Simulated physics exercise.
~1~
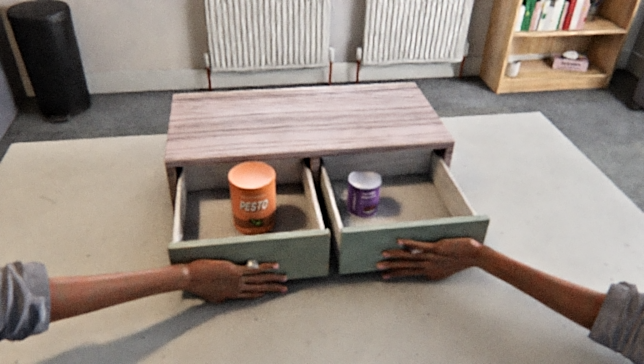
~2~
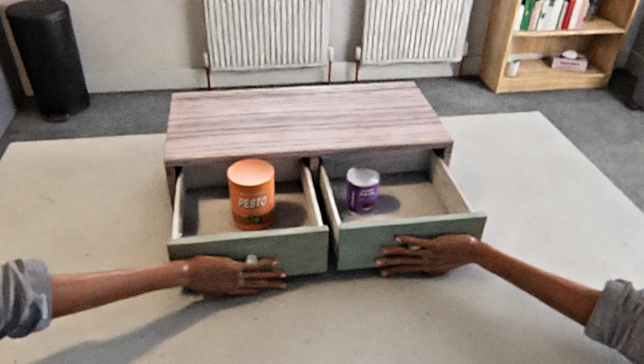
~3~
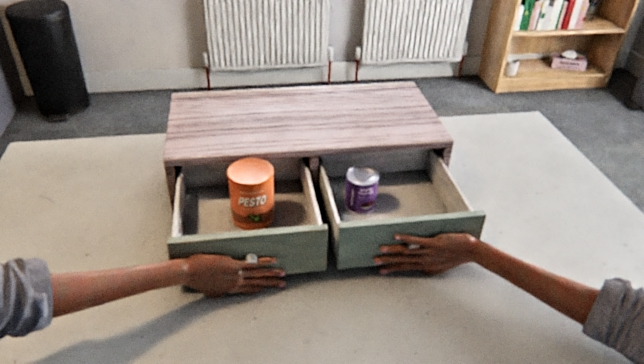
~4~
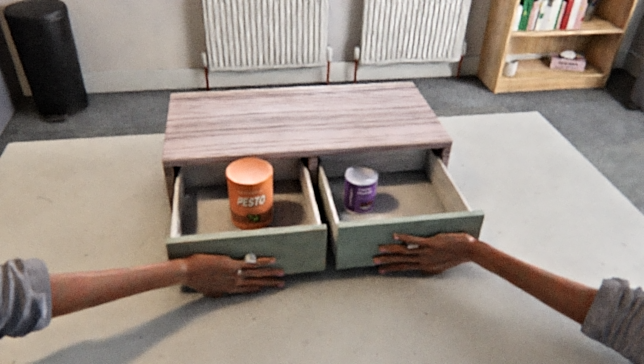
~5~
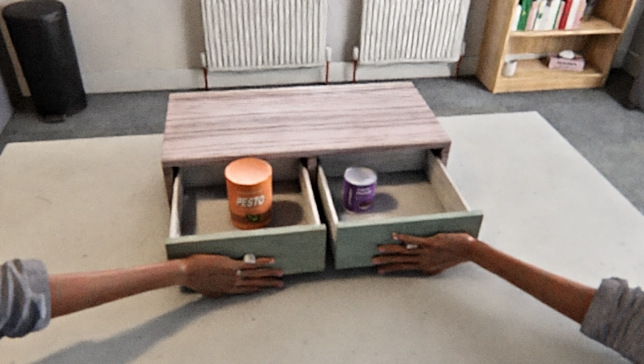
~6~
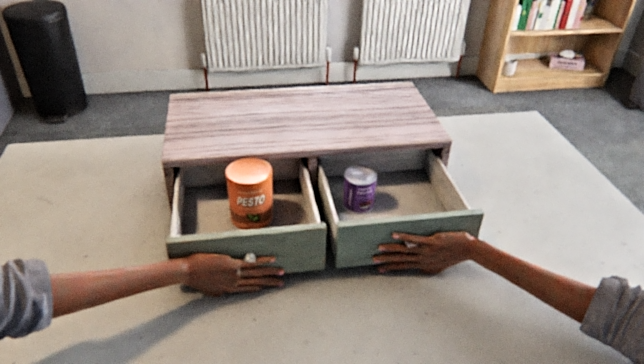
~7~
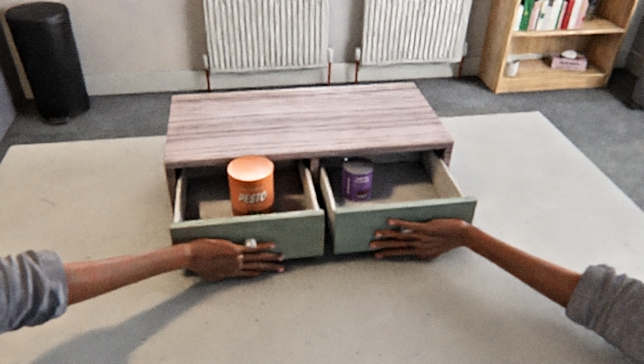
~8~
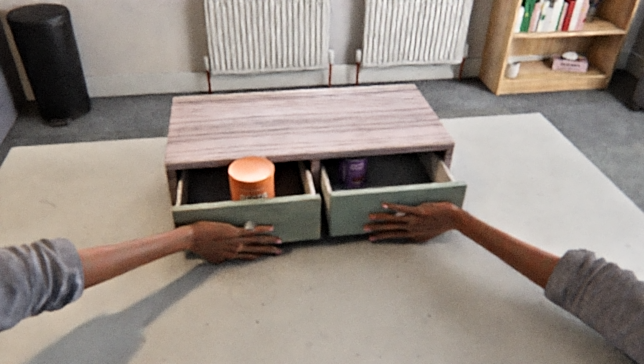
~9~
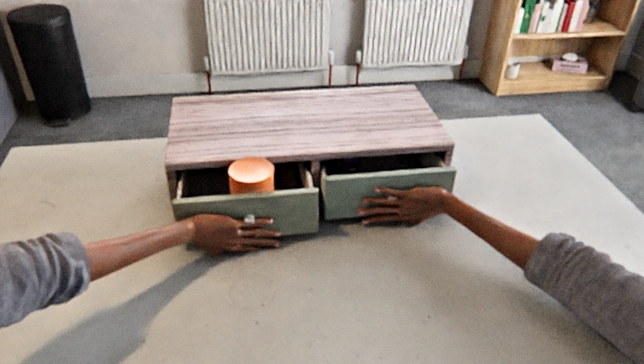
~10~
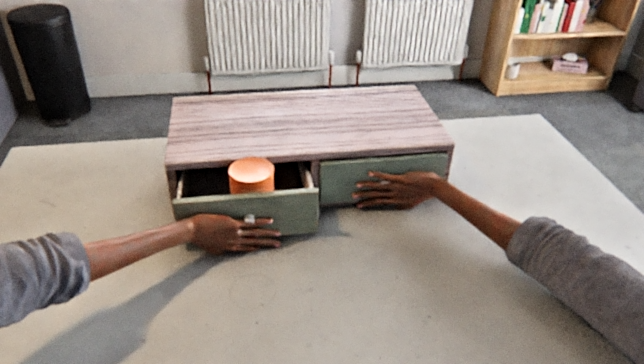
Two hands pushed in the open drawers of a small wooden chest, the left holding an upright orange tub and the right a purple tin. The right drawer closed fully, hiding the tin, but the left stopped partway and stayed ajar, its tub still showing.
